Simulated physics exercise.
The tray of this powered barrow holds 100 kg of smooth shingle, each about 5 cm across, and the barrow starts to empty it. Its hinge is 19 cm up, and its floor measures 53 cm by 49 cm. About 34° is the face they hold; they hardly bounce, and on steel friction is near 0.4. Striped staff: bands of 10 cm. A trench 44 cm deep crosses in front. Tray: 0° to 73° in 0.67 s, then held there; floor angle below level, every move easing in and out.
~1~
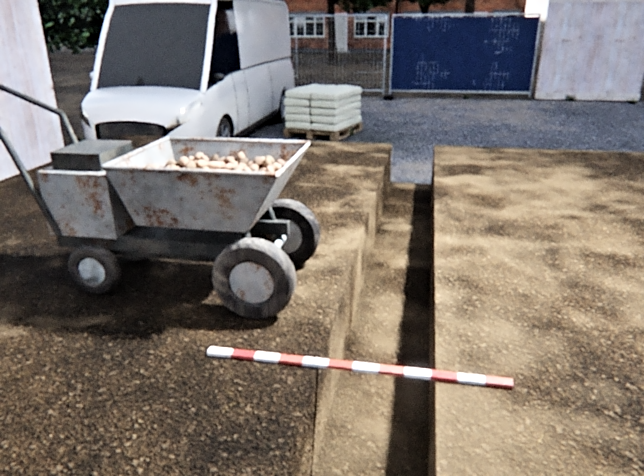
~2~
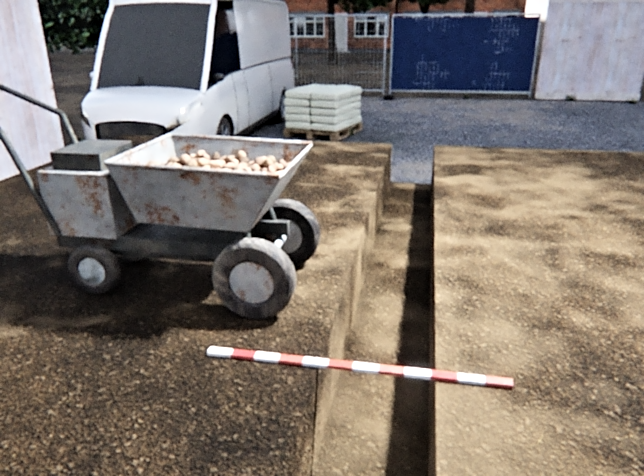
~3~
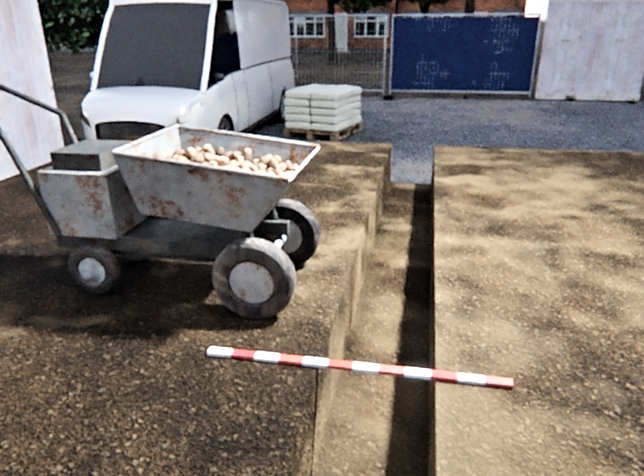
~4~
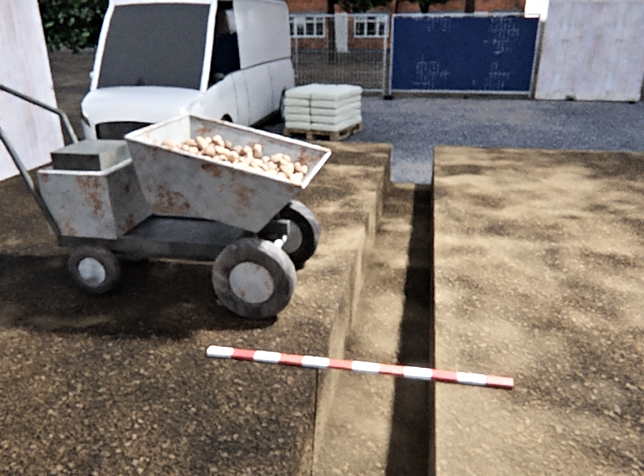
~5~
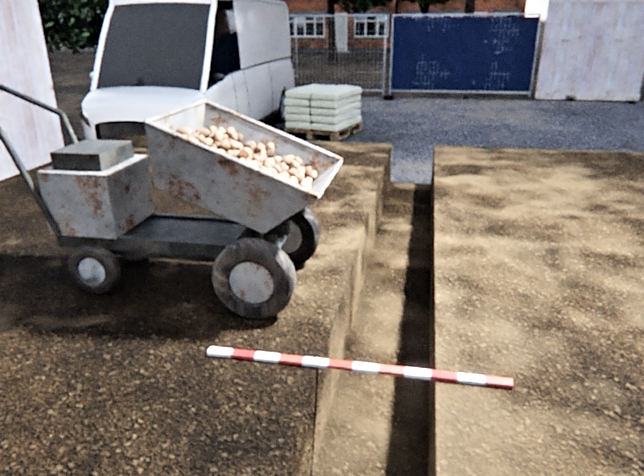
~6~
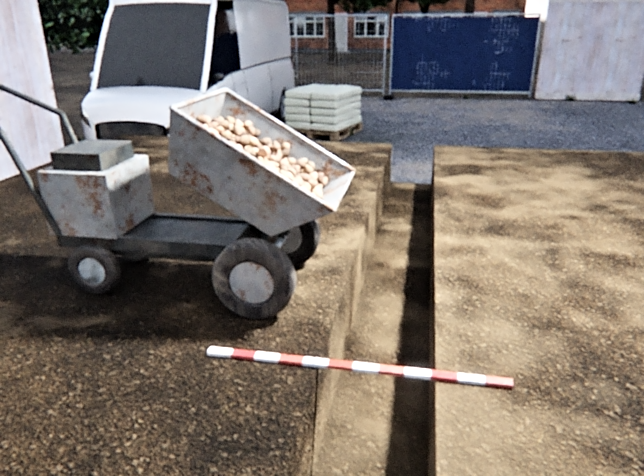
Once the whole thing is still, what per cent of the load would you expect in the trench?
I would expect about 69 per cent.
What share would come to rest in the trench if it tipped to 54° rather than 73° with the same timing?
Roughly 35 per cent would end in the trench.
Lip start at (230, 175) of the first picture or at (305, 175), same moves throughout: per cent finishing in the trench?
100 % and 45 %.
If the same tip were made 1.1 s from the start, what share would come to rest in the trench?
I'd put it at roughly 85 per cent.
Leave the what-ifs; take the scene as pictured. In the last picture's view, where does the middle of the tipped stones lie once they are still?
I'd point to around (416, 364).
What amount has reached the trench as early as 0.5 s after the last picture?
Some 25 per cent.
Then, 0.2 s after the last picture the floor is at 61°, 100 % in the tray; the foremost stones are at (352, 234).
Then, 0.5 s after the last picture the floor is at 73°, 71 % in the tray, 27 % in the trench, 2 % past the trench; the foremost stones are at (447, 294).
Then, 0.8 s after the last picture the floor is at 73°, 19 % in the tray, 49 % in the trench, 31 % past the trench; the foremost stones are at (603, 299).
Then, 2.8 s after the last picture the floor is at 73°, 0 % in the tray, 69 % in the trench, 31 % past the trench; the foremost stones are past the picture's edge.
